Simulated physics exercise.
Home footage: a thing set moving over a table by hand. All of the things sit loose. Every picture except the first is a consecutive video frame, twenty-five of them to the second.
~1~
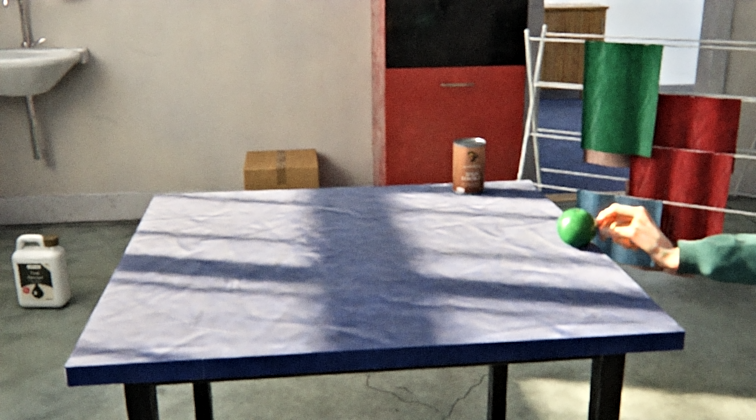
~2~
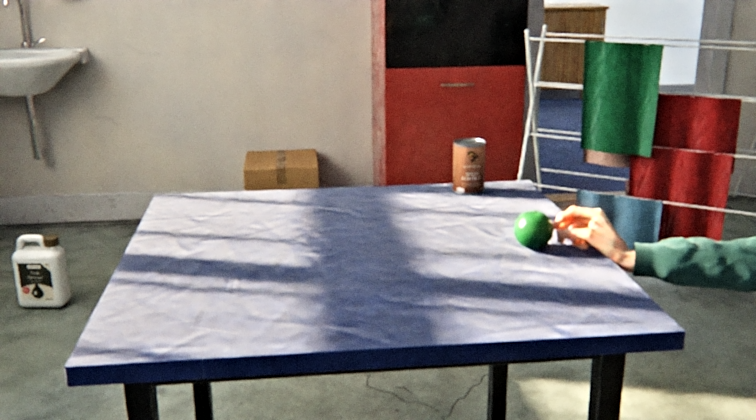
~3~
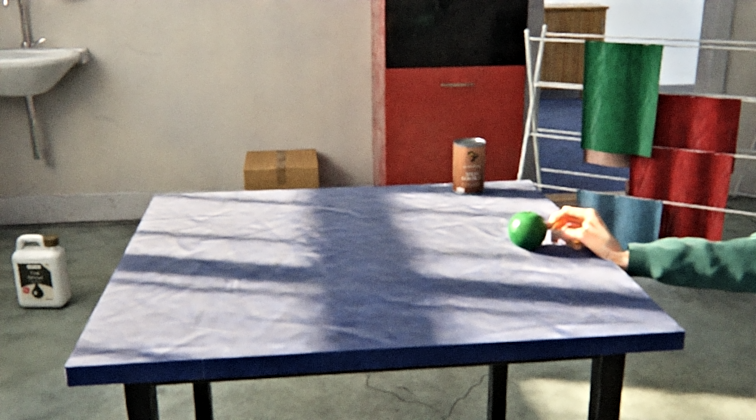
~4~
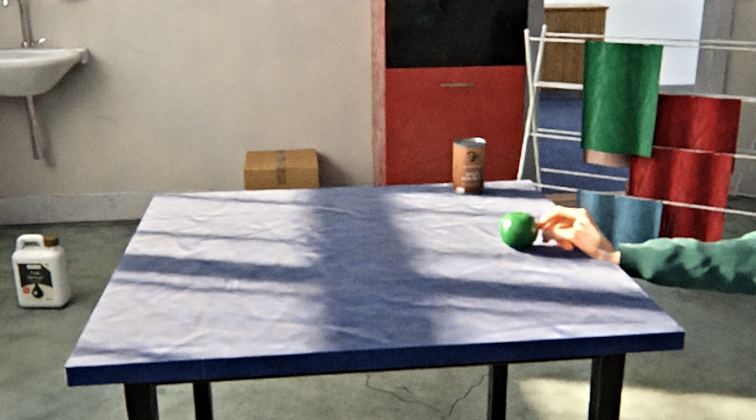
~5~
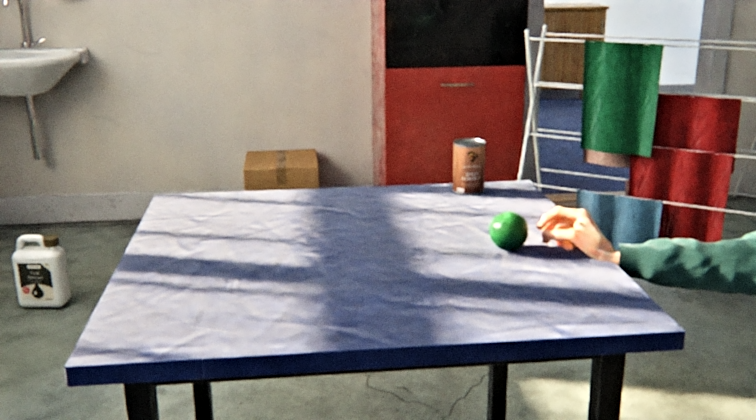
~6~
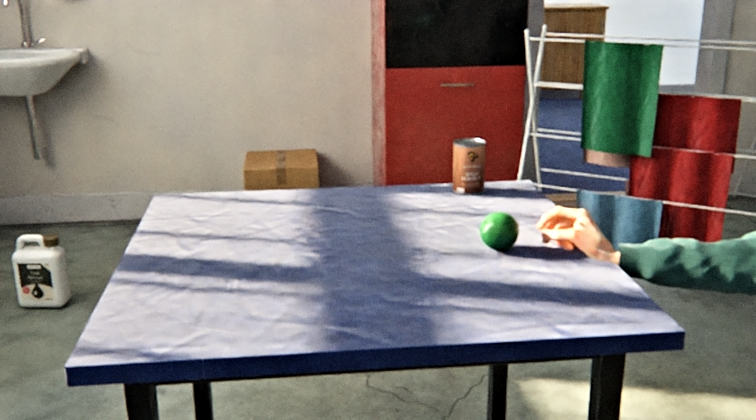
A hand in a green sleeve moved a green apple leftward across a table with a bluish cover, then let go, and the apple rolled a little farther left on its own.
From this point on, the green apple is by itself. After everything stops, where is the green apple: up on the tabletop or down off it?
It is kept by the table.
Then, 0.10 s after the last picture, green apple rolled about its own width near (478, 232).
Then, 0.30 s after the last picture, green apple rolled well along near (443, 234).
Then, 0.50 s after the last picture, green apple rolled well along near (419, 235).
At rest, moved from the start, green apple. Seen from the same camera at the end, green apple near (405, 236).
